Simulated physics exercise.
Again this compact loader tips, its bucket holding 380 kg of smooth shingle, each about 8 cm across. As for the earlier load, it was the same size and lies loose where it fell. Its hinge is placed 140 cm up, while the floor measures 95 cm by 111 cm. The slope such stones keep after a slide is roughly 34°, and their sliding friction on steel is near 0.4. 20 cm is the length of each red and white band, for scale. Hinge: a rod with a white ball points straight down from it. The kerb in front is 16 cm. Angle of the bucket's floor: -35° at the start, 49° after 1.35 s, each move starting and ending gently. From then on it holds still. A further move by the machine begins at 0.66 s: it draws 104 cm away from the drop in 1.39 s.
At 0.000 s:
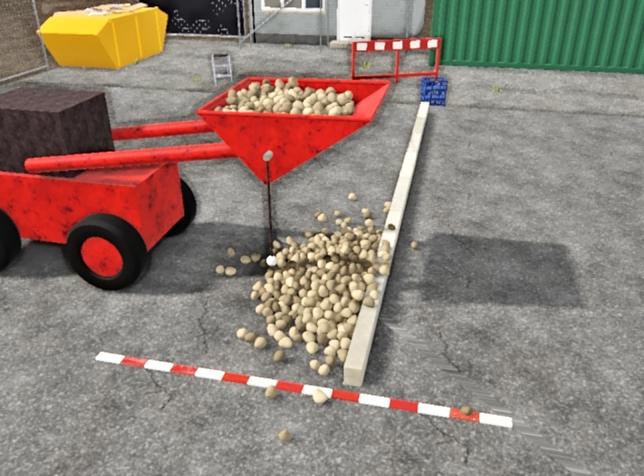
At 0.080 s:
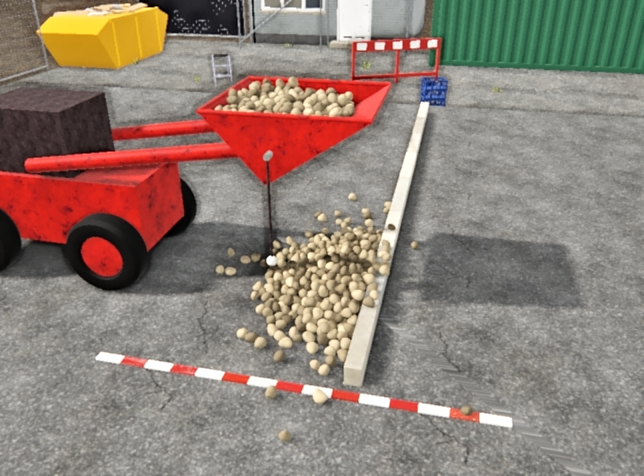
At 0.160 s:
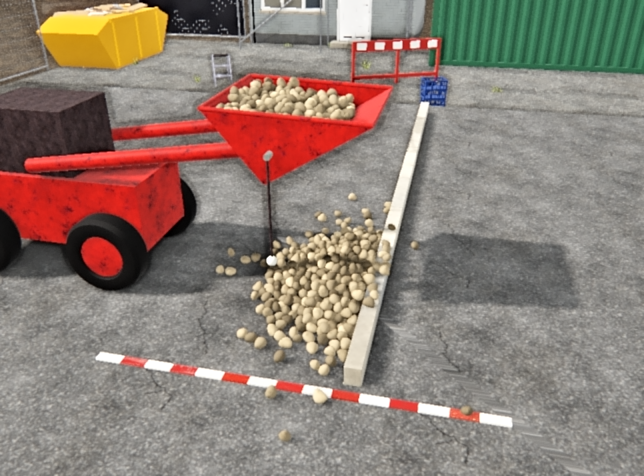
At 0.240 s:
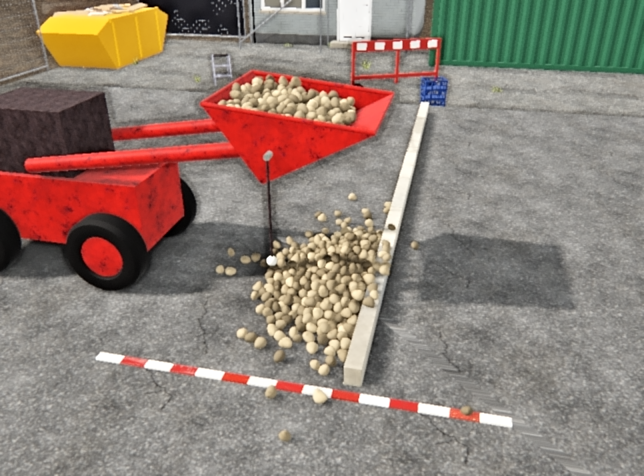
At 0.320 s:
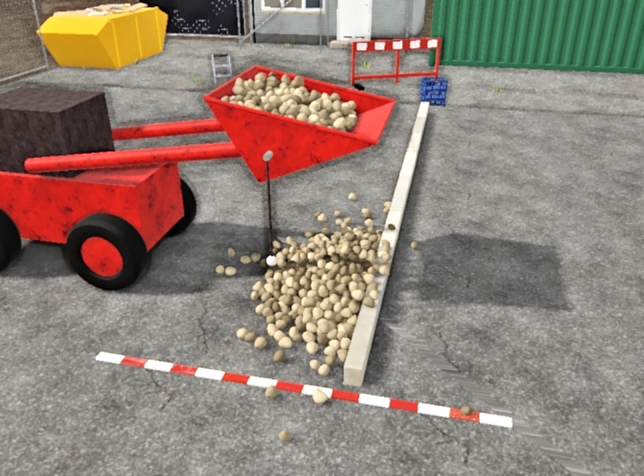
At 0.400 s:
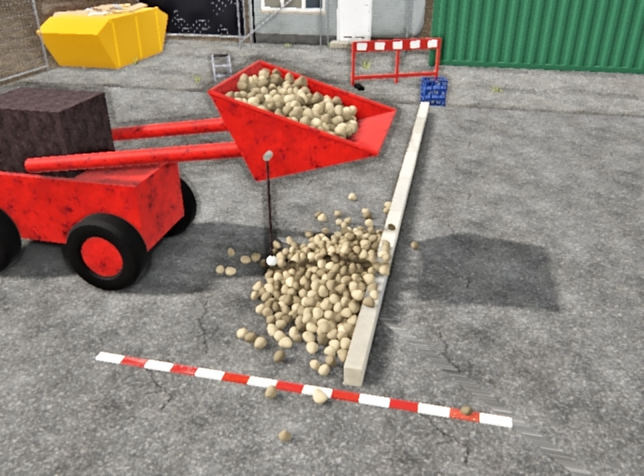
In a paved yard, a red loader's bucket full of smooth, pale stones slowly tilted forward to the right, its load shifting slightly, while the loose pile beneath it beside the kerb stayed still.
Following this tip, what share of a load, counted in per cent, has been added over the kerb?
14 per cent, roughly.
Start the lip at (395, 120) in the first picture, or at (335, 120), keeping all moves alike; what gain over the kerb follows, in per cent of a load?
Case one about 25 %, case two about 0 %.
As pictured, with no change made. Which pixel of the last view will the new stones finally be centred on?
Centre at roughly (322, 265).
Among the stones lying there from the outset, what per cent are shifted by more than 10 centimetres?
I'd put it at about 20 per cent.
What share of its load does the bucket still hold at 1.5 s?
Around 5 per cent of the load is still inside.
After 1.0 s the floor is at 36°; in per cent of one load, 91 in the bucket, 109 on this side of the kerb; the foremost stones are at (397, 271).
After 1.5 s the floor is at 49°; in per cent of one load, 4 in the bucket, 188 on this side of the kerb, 7 over the kerb; the foremost stones are at (428, 287).
After 2.5 s the floor is at 49°; in per cent of one load, 0 in the bucket, 186 on this side of the kerb, 14 over the kerb; the foremost stones are at (509, 298).
After 5.2 s the floor is at 49°; in per cent of one load, 0 in the bucket, 186 on this side of the kerb, 14 over the kerb; the foremost stones are at (510, 298). Net gain over the kerb, 14.
